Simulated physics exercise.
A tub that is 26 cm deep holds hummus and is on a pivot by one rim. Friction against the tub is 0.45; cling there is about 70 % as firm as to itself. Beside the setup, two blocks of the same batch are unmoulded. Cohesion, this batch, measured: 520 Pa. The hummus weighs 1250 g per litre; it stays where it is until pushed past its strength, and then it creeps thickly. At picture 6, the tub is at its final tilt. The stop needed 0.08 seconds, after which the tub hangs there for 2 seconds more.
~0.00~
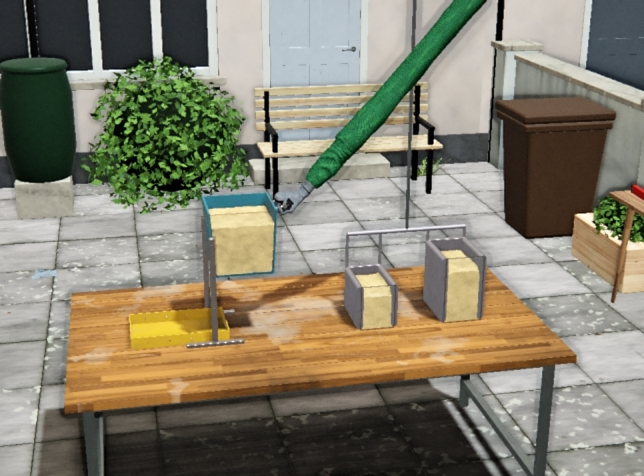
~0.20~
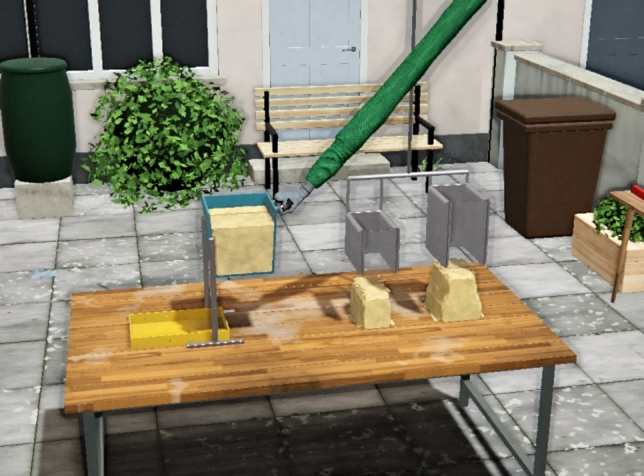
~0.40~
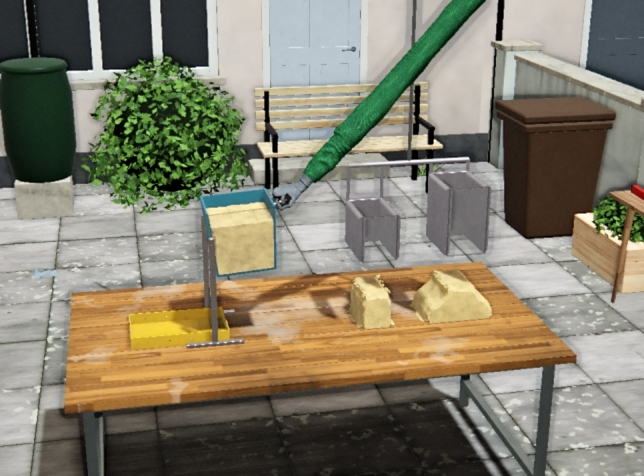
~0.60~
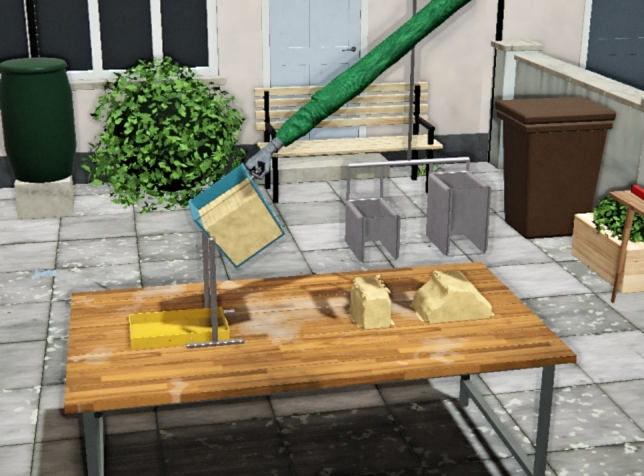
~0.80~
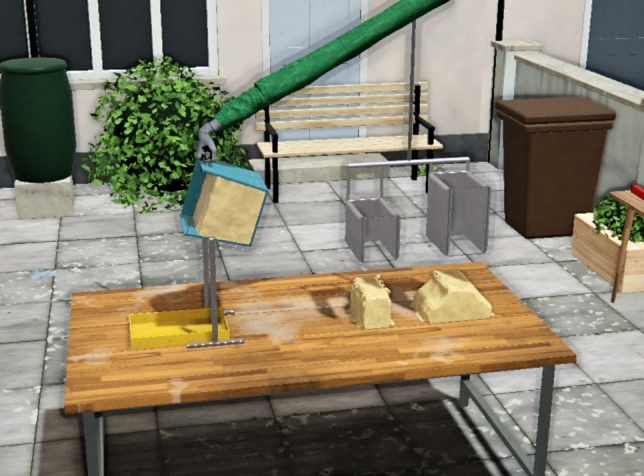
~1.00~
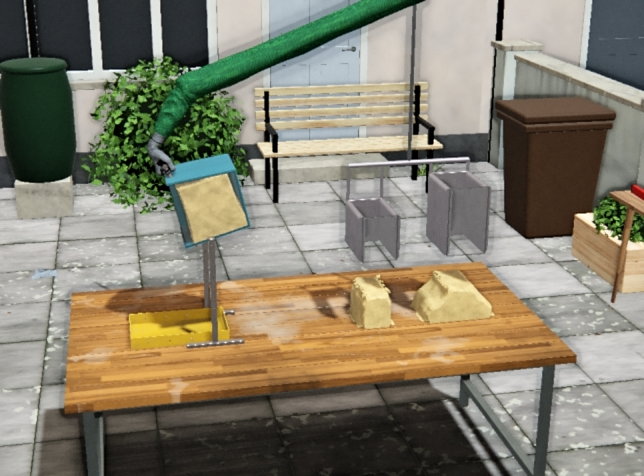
A green-sleeved arm held a blue tub of pale paste while a grey frame lifted off two blocks and the taller one slumped, then it swung the tub over leftward, past upright on its side.
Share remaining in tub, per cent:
Near 0 percent.
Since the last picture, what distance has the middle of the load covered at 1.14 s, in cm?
The change is near 9 cm.
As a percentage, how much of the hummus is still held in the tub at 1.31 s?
Near 35 in a hundred.
After 1.14 s, the tub is at 103 degrees and holds 78 %.
After 1.31 s, the tub is at 103 degrees and holds 37 %.
After 1.48 s, the tub is at 103 degrees and holds 29 %.
After 1.65 s, the tub is at 103 degrees and holds 23 %.
After 3.00 s, the tub is at 103 degrees and holds 0 %.
